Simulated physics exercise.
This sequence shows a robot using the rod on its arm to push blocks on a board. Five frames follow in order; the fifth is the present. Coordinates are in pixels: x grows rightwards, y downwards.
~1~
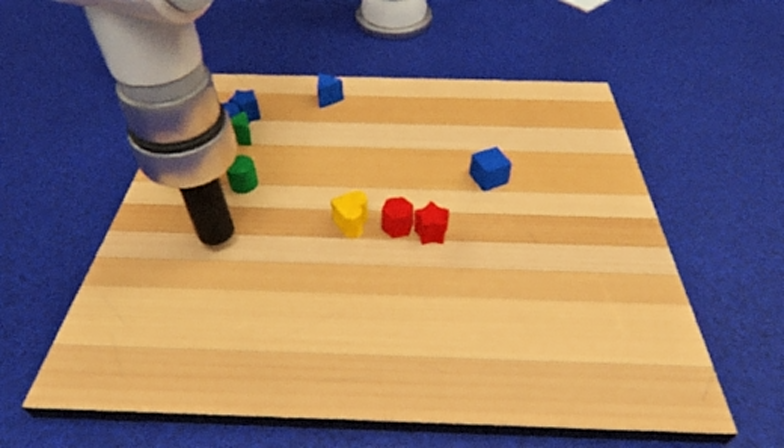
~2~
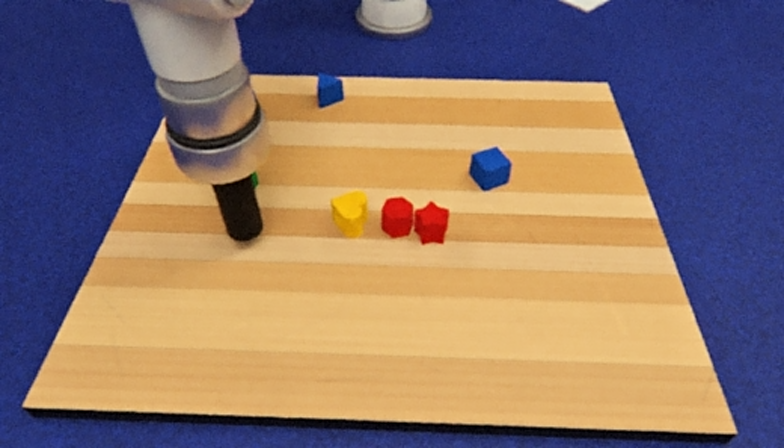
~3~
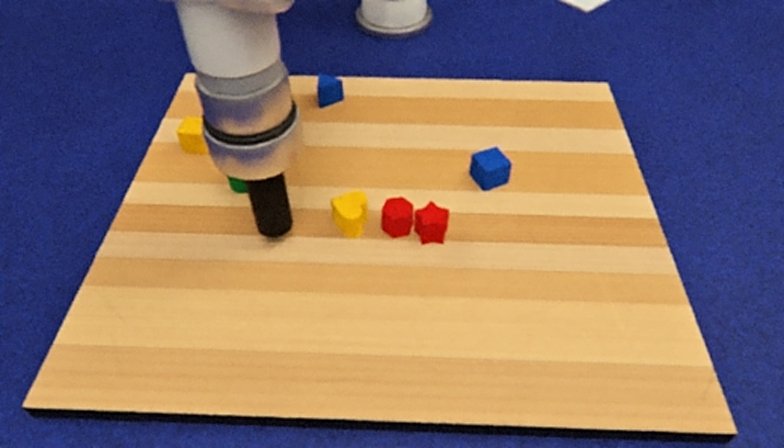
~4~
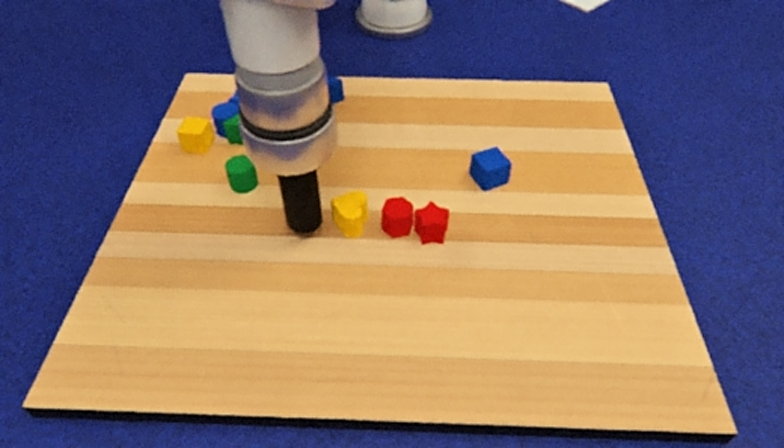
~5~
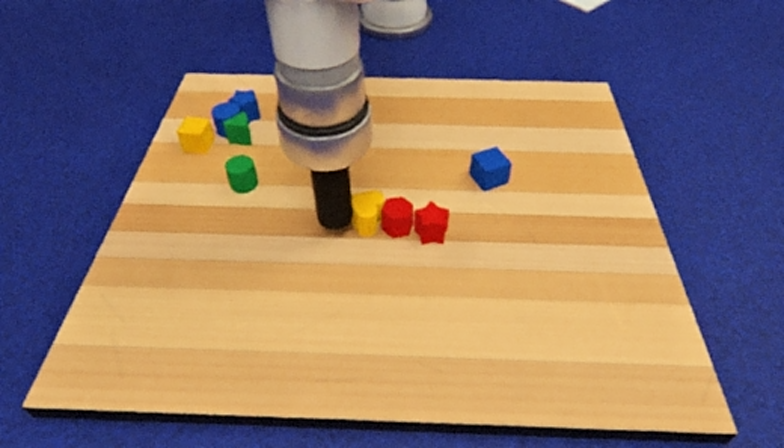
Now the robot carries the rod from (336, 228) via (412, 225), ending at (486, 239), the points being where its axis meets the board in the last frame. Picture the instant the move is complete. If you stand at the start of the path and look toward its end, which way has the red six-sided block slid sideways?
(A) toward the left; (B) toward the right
Correct choice: A.
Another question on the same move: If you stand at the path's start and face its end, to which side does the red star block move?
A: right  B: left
A - right.
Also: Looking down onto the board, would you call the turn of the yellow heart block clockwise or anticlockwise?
Anticlockwise, looking down.
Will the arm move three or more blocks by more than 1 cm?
I believe so.
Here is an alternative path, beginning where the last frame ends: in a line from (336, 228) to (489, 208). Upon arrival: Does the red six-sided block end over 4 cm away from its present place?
My answer is yes.
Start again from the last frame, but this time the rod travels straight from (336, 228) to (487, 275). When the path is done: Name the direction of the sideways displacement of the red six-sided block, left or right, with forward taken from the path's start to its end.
Shifted left.
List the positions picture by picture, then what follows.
Rod tip at (216, 233); block tops, yellow heart block at (350, 203); red six-sided block at (398, 207); red star block at (433, 214); blue square block at (492, 158), in the first frame.
Rod at (246, 229); blocks unchanged, in the second frame.
Rod at (275, 226); blocks unchanged, in the third frame.
Rod at (305, 222); blocks unchanged, in the fourth frame.
Rod at (335, 218); yellow heart block at (367, 202); red six-sided block at (398, 207); red star block at (433, 214); blue square block at (492, 158), in the fifth frame.
What follows on the original path. One third of the way, rod at (387, 216); yellow heart block at (417, 198); red six-sided block at (445, 203); red star block at (468, 219), turned 55° clockwise.
Two thirds of the way, rod at (438, 216); yellow heart block at (460, 190), turned 25° anticlockwise; red six-sided block at (490, 195), turned 35° clockwise; red star block at (481, 219), turned 110° clockwise.
At the end, rod at (488, 229); yellow heart block at (467, 188), turned 40° anticlockwise; red six-sided block at (499, 193), turned 50° clockwise; red star block at (520, 230), turned 120° clockwise; blue square block in place.
